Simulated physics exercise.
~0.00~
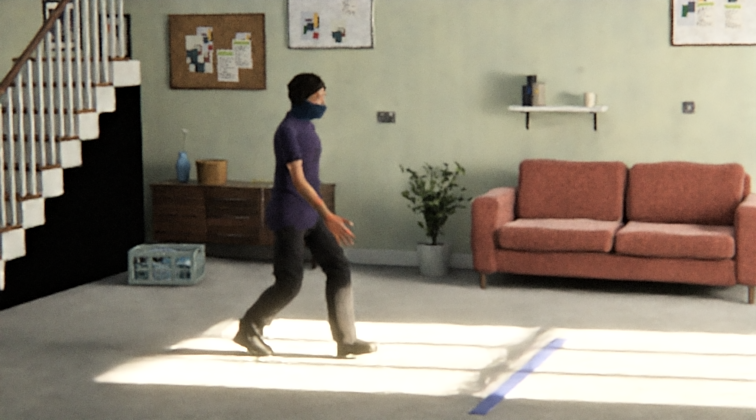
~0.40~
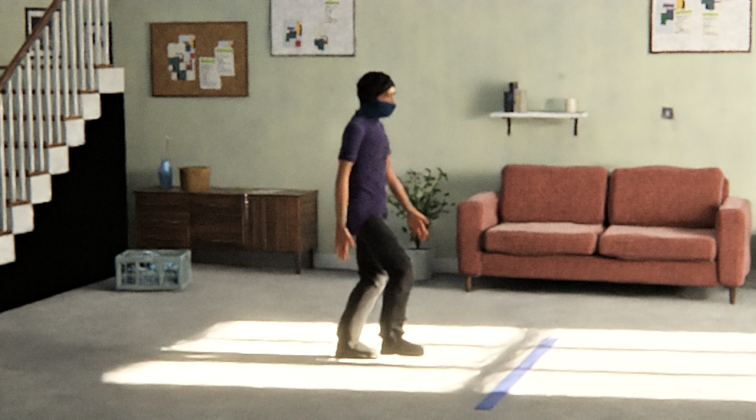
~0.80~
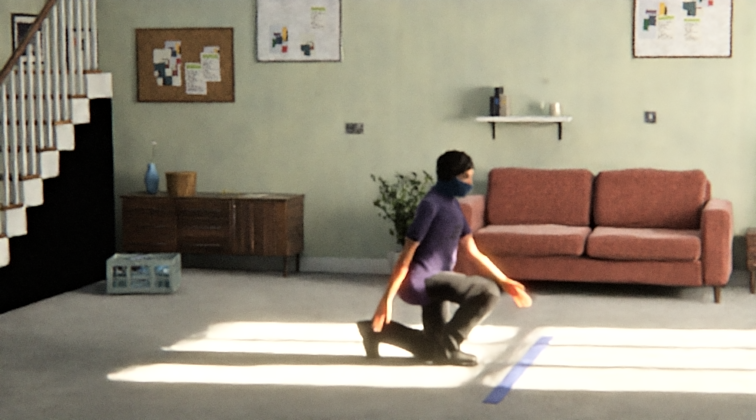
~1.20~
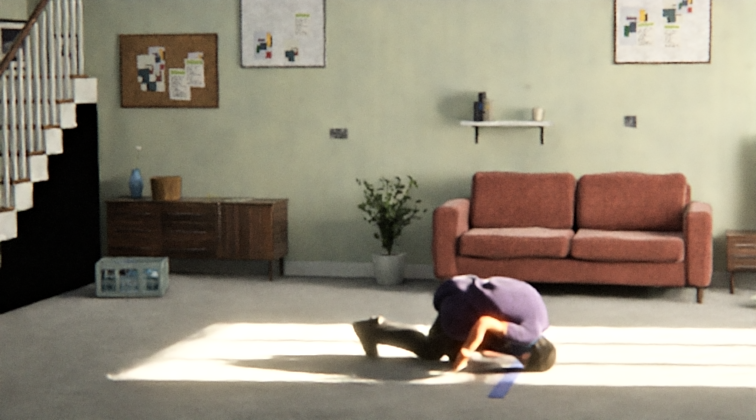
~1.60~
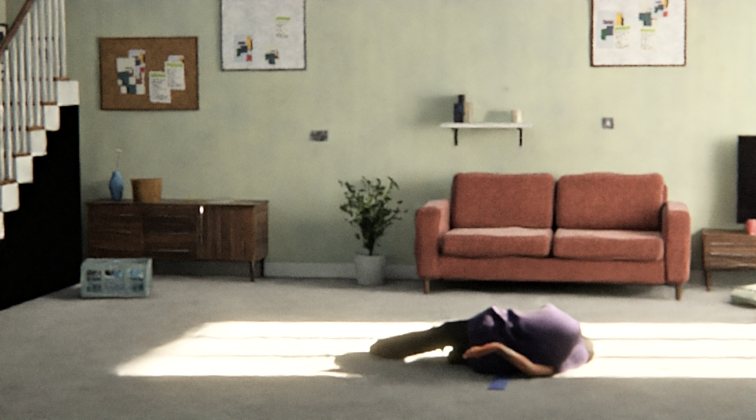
The clip opens on a sunlit living room with a staircase, a low wooden cabinet, a potted plant and a red sofa, as a person in a purple shirt and dark face covering strides right, empty-handed, toward a blue strip on the floor. The view drifts slightly sideways. Just before the strip, the walker's knees buckle and the body drops into a kneel, arms loose. The torso then pitches forward, head down to the floor. Finally the walker lies slumped, head and chest across the strip, hips stopping short of it.
